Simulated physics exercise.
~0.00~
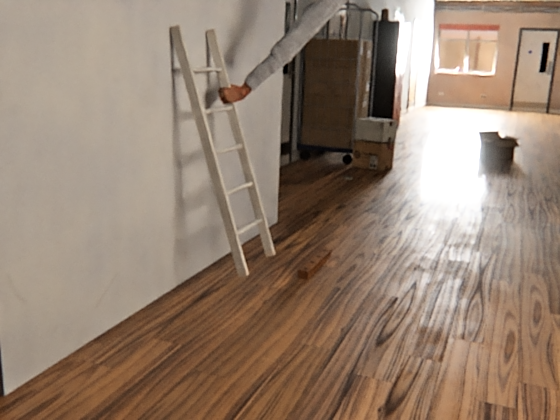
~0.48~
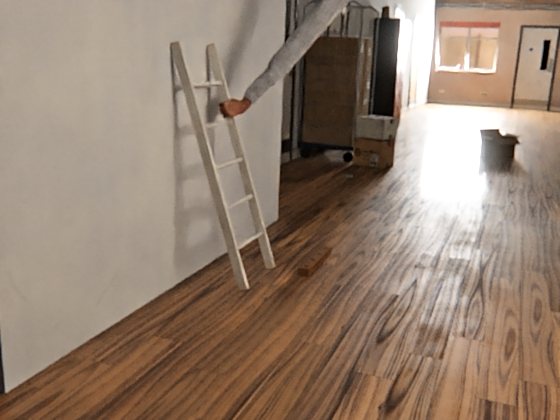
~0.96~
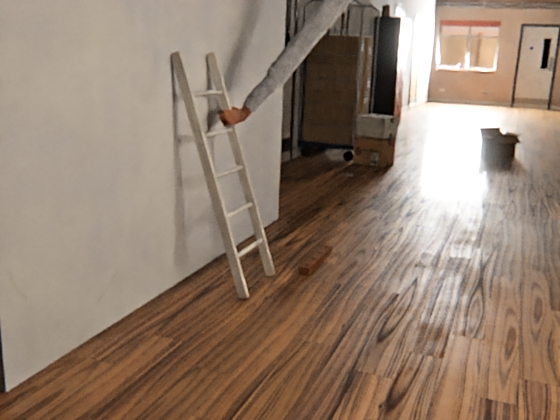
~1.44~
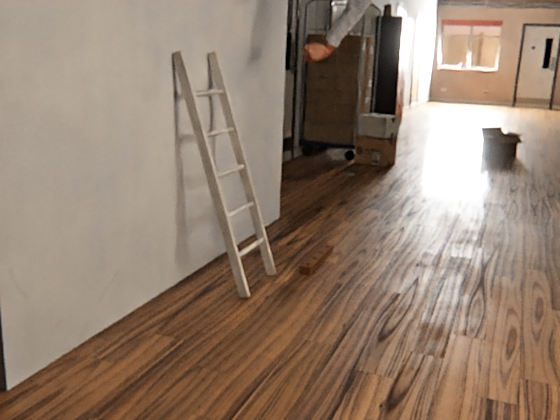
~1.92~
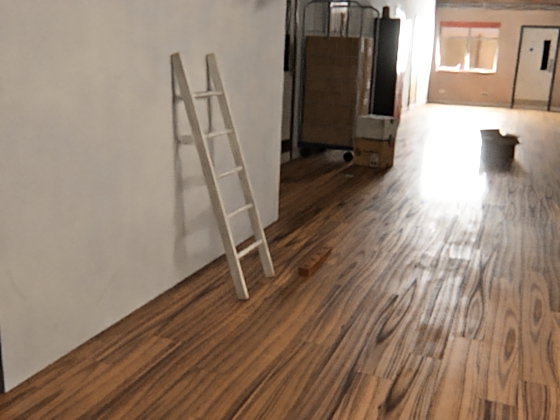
In a wood-floored corridor, a hand lowers a slanted white ladder beside the wall, then lets go and withdraws, leaving it standing.
